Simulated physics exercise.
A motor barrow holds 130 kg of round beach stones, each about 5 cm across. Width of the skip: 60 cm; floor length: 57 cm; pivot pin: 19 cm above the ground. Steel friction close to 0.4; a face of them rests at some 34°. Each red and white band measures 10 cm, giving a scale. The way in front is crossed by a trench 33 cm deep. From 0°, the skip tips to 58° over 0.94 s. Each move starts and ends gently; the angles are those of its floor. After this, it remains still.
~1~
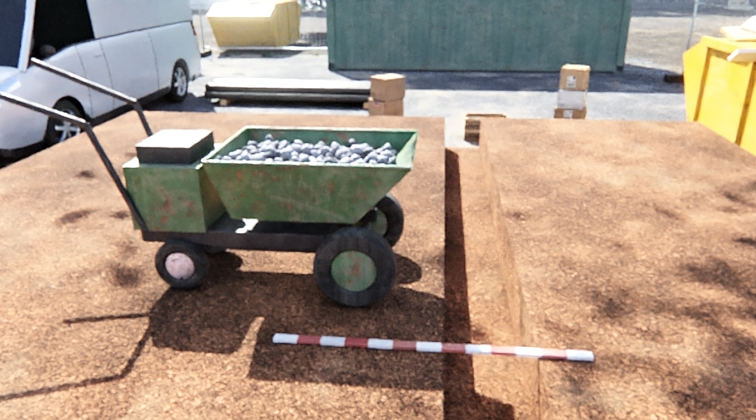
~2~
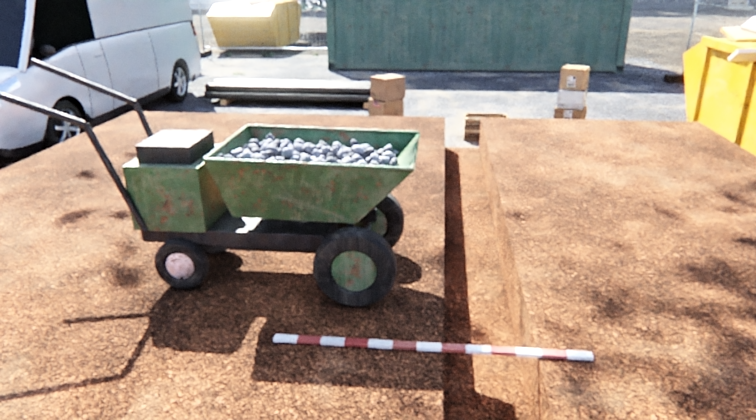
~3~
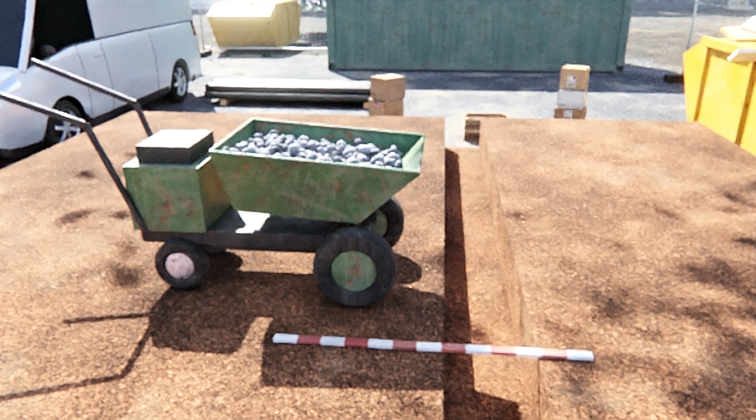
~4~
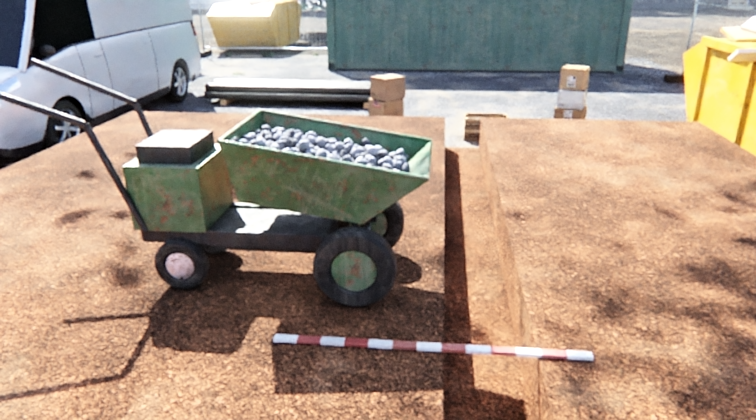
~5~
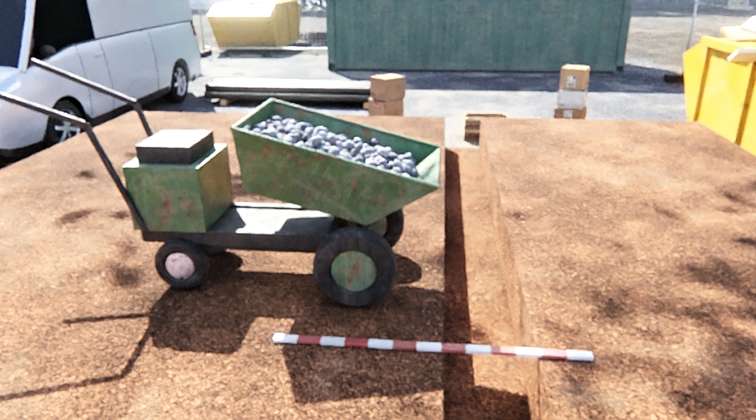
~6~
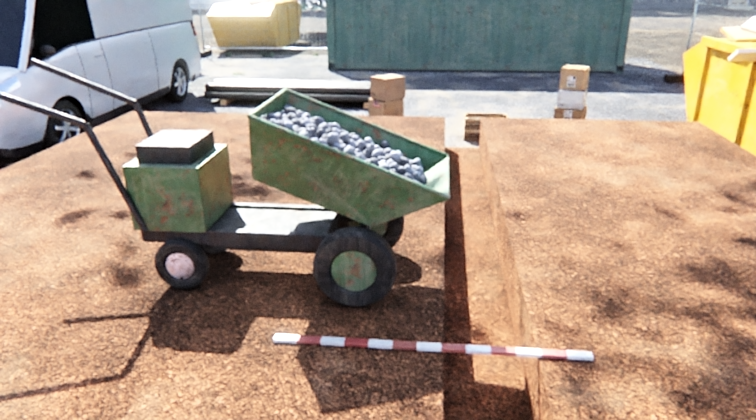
The clip shows a small green motor barrow loaded with round grey stones, standing on brown ground beside a trench, as its skip gradually tilts forward to the right, the rear end rising while the wheels stay still.
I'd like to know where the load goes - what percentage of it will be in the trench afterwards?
I would put it at about 67 per cent.
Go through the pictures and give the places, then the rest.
In the first frame, the skip is at 0°, its lip at (411, 168); the top of the load is at (302, 149).
The second frame shows lip at (413, 170), floor tilted 1°, highest stones at (279, 145).
In the third frame, the skip is at 4°, its lip at (420, 173); the top of the load is at (271, 141).
In the fourth frame, the skip is at 9°, its lip at (428, 179); the top of the load is at (276, 135).
The fifth frame shows lip at (439, 188), floor tilted 15°, highest stones at (278, 125).
In the sixth frame, the skip is at 22°, its lip at (449, 198); the top of the load is at (285, 116).
Then, 0.3 s after the last picture the floor is at 49°, 100 % in the skip; the foremost stones are at (459, 220).
Then, 0.6 s after the last picture the floor is at 58°, 80 % in the skip, 18 % in the trench, 3 % past the trench; the foremost stones are at (541, 277).
Then, 1.0 s after the last picture the floor is at 58°, 40 % in the skip, 29 % in the trench, 31 % past the trench; the foremost stones are at (659, 290).
Then, 2.9 s after the last picture the floor is at 58°, 0 % in the skip, 67 % in the trench, 33 % past the trench; the foremost stones are past the picture's edge.
